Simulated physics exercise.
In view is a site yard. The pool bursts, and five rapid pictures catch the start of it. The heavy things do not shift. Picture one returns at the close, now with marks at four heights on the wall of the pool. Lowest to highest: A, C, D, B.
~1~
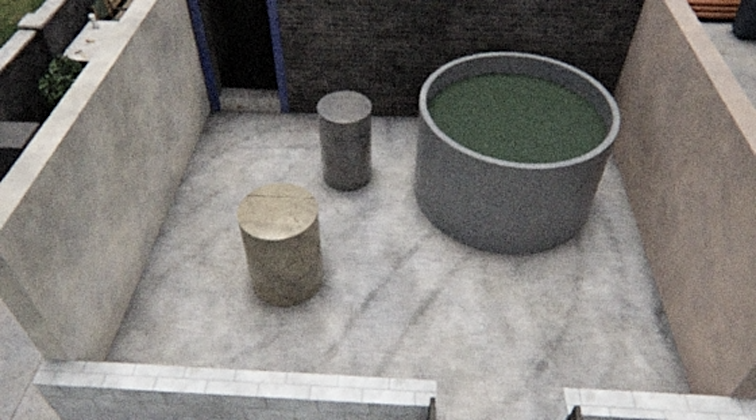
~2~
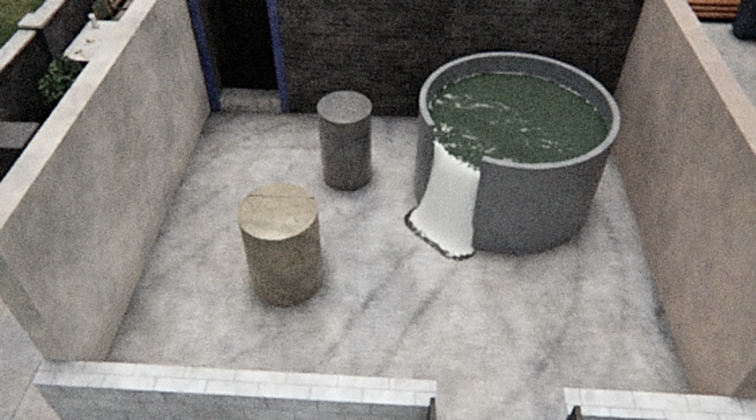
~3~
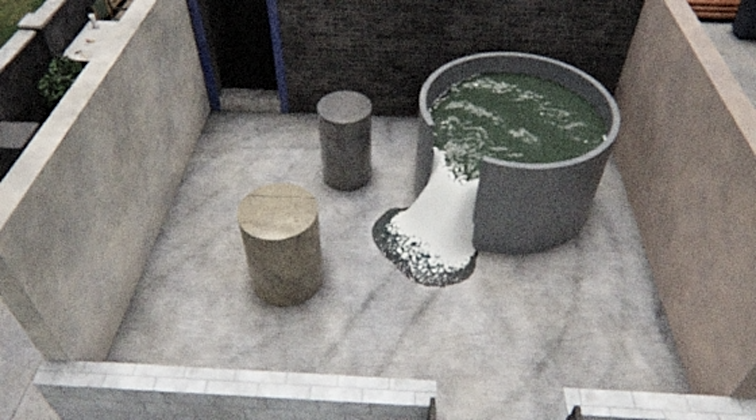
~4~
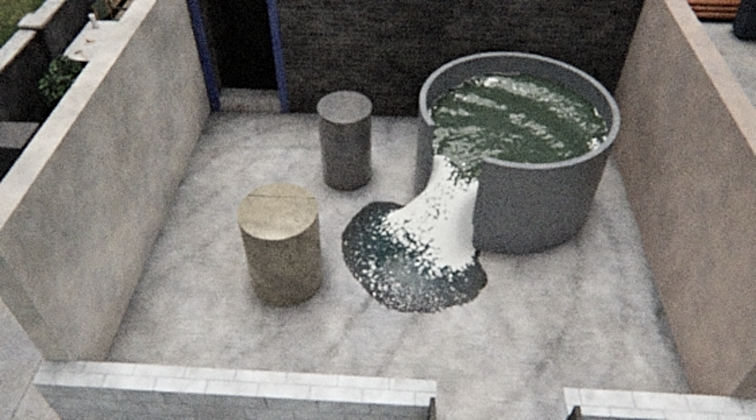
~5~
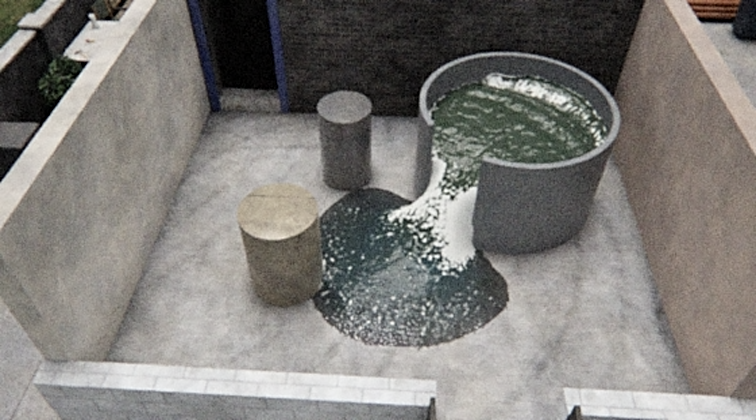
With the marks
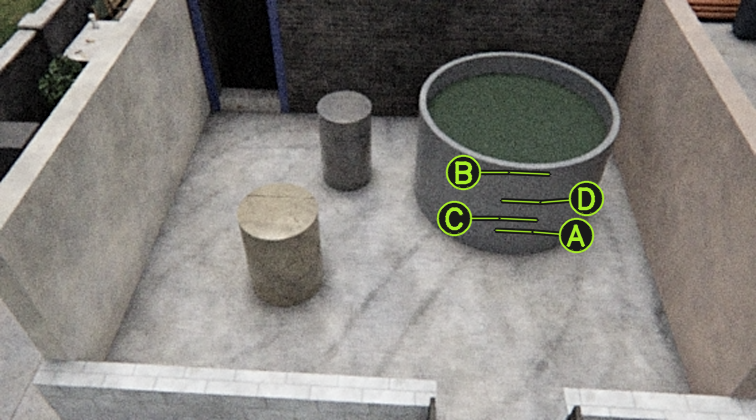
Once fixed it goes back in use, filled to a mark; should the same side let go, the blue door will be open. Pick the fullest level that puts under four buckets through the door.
The answer is level D.
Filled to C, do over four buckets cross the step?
No, that is safe.
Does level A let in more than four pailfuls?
No, not at all.
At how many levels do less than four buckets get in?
Three of the four.
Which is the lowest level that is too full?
Level B.
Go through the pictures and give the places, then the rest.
In the first frame, water in the pool at rest, its middle at (515, 121); foot of the blue doorway at (251, 111); open gate at (500, 381).
In the second frame, front seen at (463, 255), 1 % of the ground wet.
In the third frame, front seen at (421, 277), 4 % of the ground wet.
In the fourth frame, front seen at (388, 297), 8 % of the ground wet.
In the fifth frame, front seen at (335, 318), 15 % of the ground wet.
On the marked copy, A at (514, 231); B at (528, 173); C at (517, 219); D at (521, 201); from the bottom up A, C, D, B.
With A, nothing gets over.
With B, about 11 bucketfuls get in.
With C, nothing gets over.
With D, a splash gets over, under a bucket.
